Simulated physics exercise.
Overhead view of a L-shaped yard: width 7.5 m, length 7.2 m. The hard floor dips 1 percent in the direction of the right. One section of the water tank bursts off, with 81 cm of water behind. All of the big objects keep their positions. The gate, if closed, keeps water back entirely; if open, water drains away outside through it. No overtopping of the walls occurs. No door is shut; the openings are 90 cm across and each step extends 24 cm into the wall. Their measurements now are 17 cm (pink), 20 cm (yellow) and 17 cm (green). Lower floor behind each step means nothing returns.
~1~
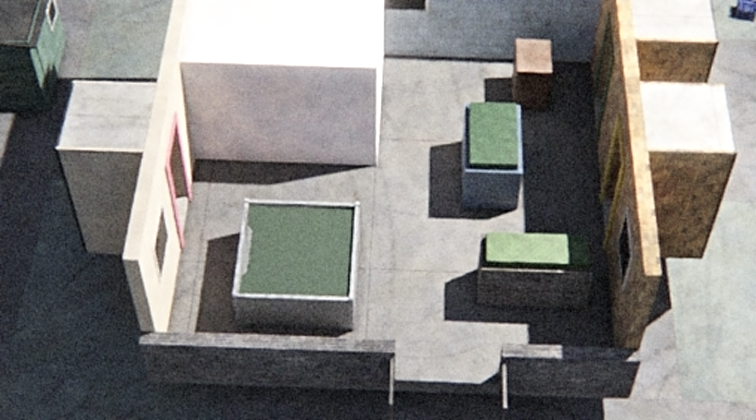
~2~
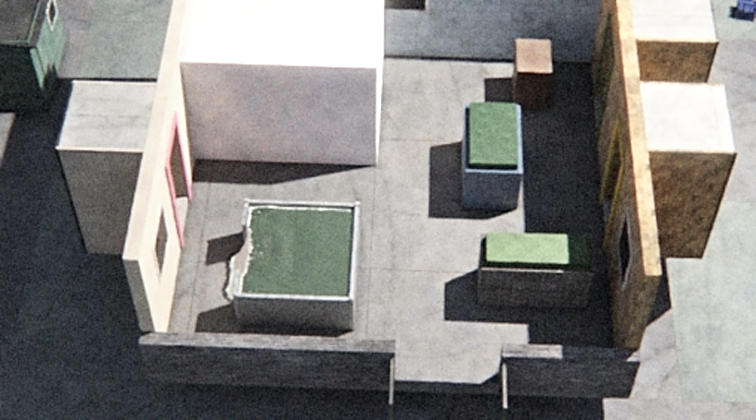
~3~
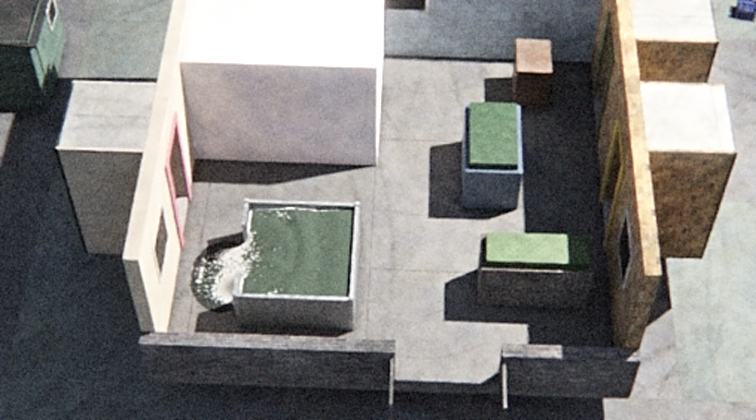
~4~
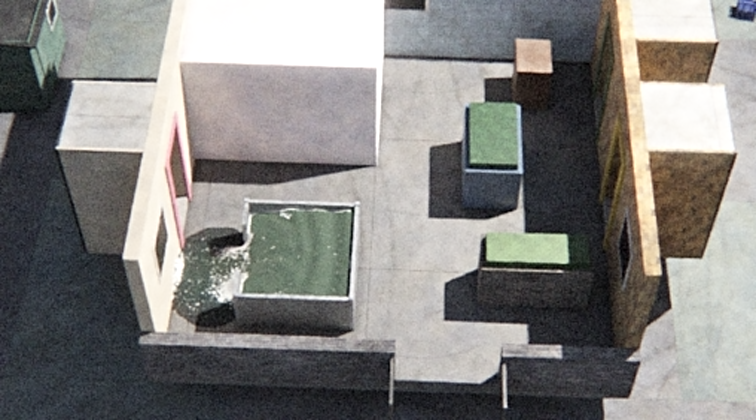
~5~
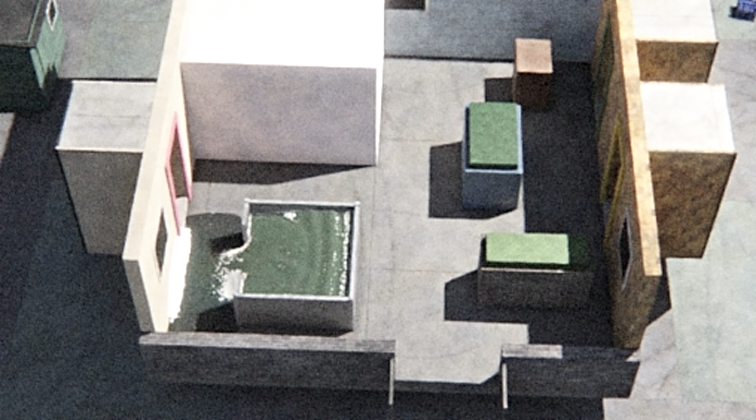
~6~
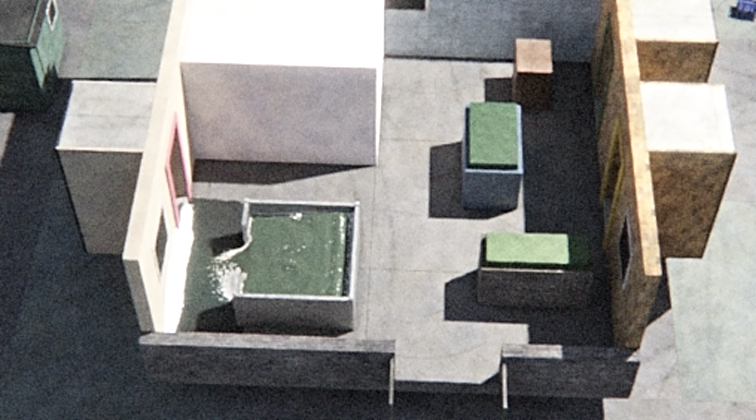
A walled yard with a grey paved floor is seen from high above by a camera that stays still. A square tank of dark green water stands at the lower left near a cream wall with a pink-framed door, a large white block rises behind it, and green-topped boxes and a brown box stand towards the tan right-hand wall. The tank's left side breaks open, and foaming water bursts through, fans across the floor and splashes white along the cream wall, while ripples cross the tank.
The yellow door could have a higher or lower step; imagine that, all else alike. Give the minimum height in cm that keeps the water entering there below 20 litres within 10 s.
It would need to be at least 9 cm high.
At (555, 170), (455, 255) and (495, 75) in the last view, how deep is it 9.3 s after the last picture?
That's 4, 6 and 5 cm, in the order given.
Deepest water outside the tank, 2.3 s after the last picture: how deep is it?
Around 32 centimetres.
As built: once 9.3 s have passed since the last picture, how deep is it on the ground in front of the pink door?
It works out to about 5.5 centimetres deep.
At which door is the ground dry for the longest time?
The green door.
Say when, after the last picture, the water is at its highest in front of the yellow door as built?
Around 6.5 s, give or take.
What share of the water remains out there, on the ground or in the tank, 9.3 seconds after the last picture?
Roughly 92 per cent of the water.
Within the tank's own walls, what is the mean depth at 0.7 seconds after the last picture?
The mean depth is about 53 cm.
Then, 0.7 s after the last picture water covers 15 % of the floor, deepest (59 cm) near (165, 348); it has not reached the yellow door.
Then, 2.3 s after the last picture water covers 40 % of the floor, deepest (32 cm) near (177, 277); it has not reached the yellow door.
Then, 9.3 s after the last picture water covers 95 % of the floor, deepest (14 cm) near (610, 375); 11 cm at the yellow door, 0 litres in over its 20 cm step.
At the yellow door as built, the water peaked near 13 cm, 6.5 s after the last picture.
Run again over the same 10 s with other heights there, 37 litres in over 7.5 cm, 13 litres over 10 cm. The limit of 20 litres is kept from about 9 cm up.
